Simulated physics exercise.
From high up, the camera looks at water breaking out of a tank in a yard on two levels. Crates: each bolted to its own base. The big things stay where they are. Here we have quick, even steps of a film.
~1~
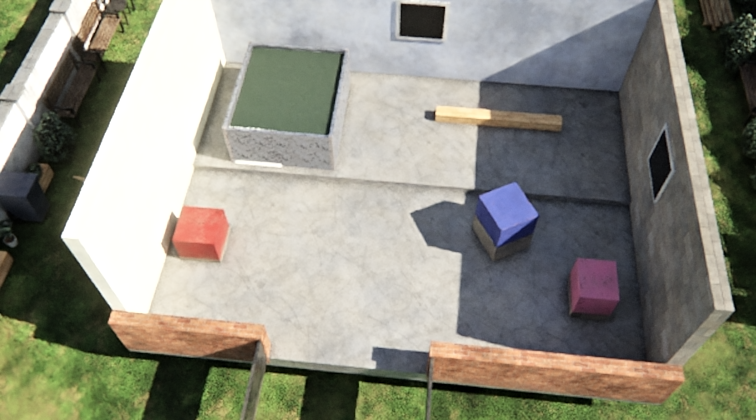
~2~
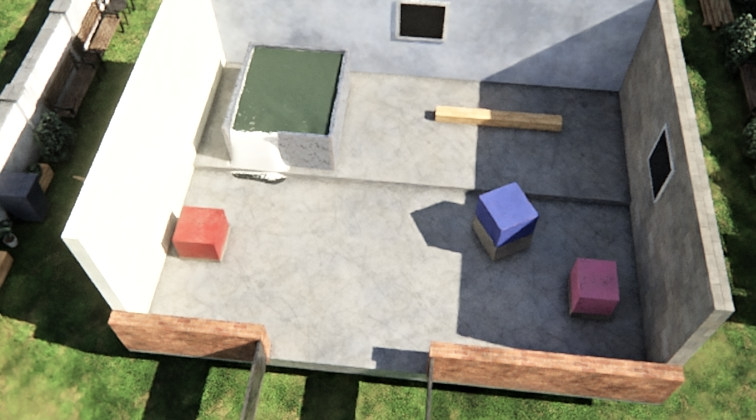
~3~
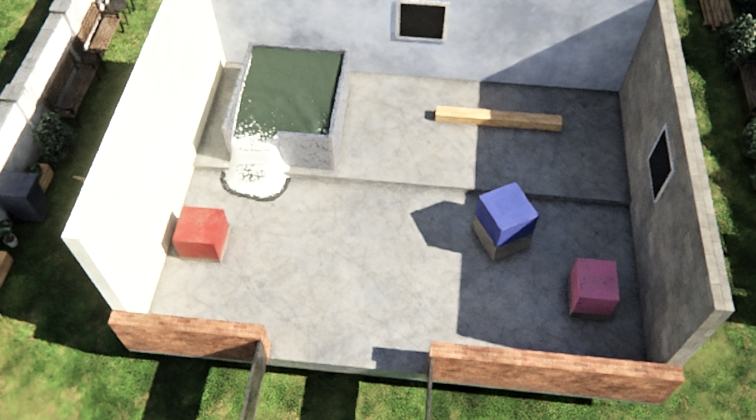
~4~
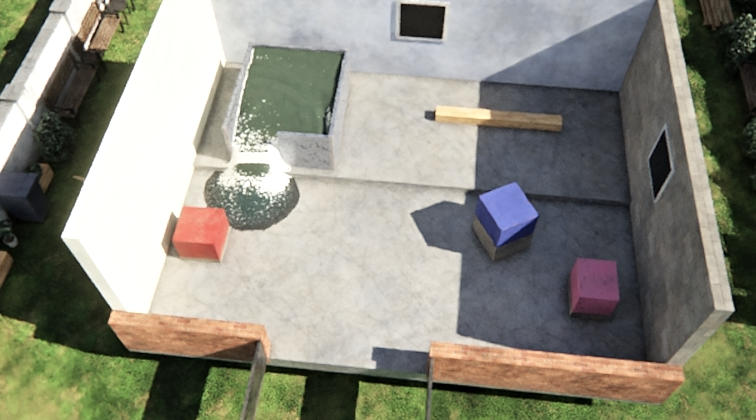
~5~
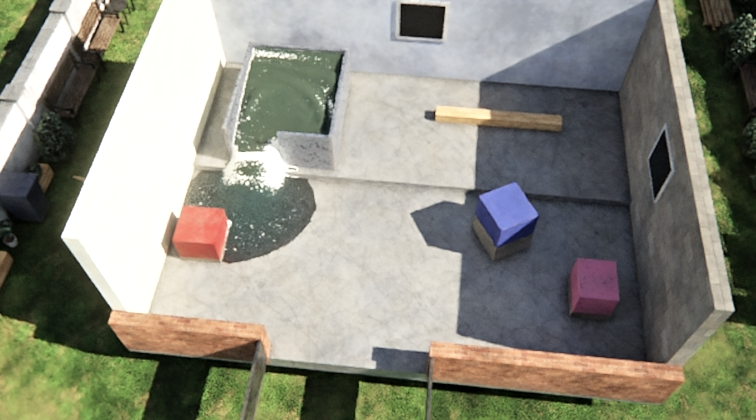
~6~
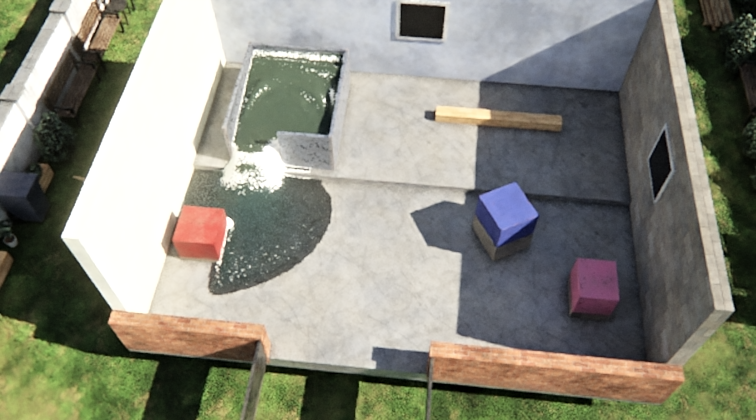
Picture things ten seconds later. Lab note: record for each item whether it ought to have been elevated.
In the end the blue crate will not even get damp, the pink crate will not even get damp, the red crate will be wet.
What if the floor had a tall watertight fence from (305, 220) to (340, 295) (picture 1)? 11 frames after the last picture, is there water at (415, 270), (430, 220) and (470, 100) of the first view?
As listed: Free of water, dry, no water.
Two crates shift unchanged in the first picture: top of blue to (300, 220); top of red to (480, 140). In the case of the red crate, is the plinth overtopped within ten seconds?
The red crate: Not reached.
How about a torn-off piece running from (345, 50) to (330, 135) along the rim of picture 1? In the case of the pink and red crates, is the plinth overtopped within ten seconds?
Observed: Pink crate is doused; red crate is doused.
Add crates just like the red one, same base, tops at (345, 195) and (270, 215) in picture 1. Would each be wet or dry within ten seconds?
For the first position it is reached; for the second it is reached.
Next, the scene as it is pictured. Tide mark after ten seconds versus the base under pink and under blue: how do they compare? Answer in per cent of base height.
60 %, then 10 %.
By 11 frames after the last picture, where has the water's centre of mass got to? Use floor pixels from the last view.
I'd say around (267, 178).
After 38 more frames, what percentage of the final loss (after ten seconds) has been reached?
Approximately 70 in a hundred, I think.
A moment on, water covers 20 % of the floor; the blue crate not reached, the pink crate not reached, the red crate water round its plinth.
Next, water covers 25 % of the floor; the blue crate not reached, the pink crate not reached, the red crate water round its plinth.
Then, water covers 30 % of the floor; the blue crate not reached, the pink crate not reached, the red crate water round its plinth.
Later, water covers 45 % of the floor; the blue crate water round its plinth, the pink crate water round its plinth, the red crate water round its plinth.
In the end, water covers 60 % of the floor; the blue crate stayed above the water, the pink crate stayed above the water, the red crate was topped.
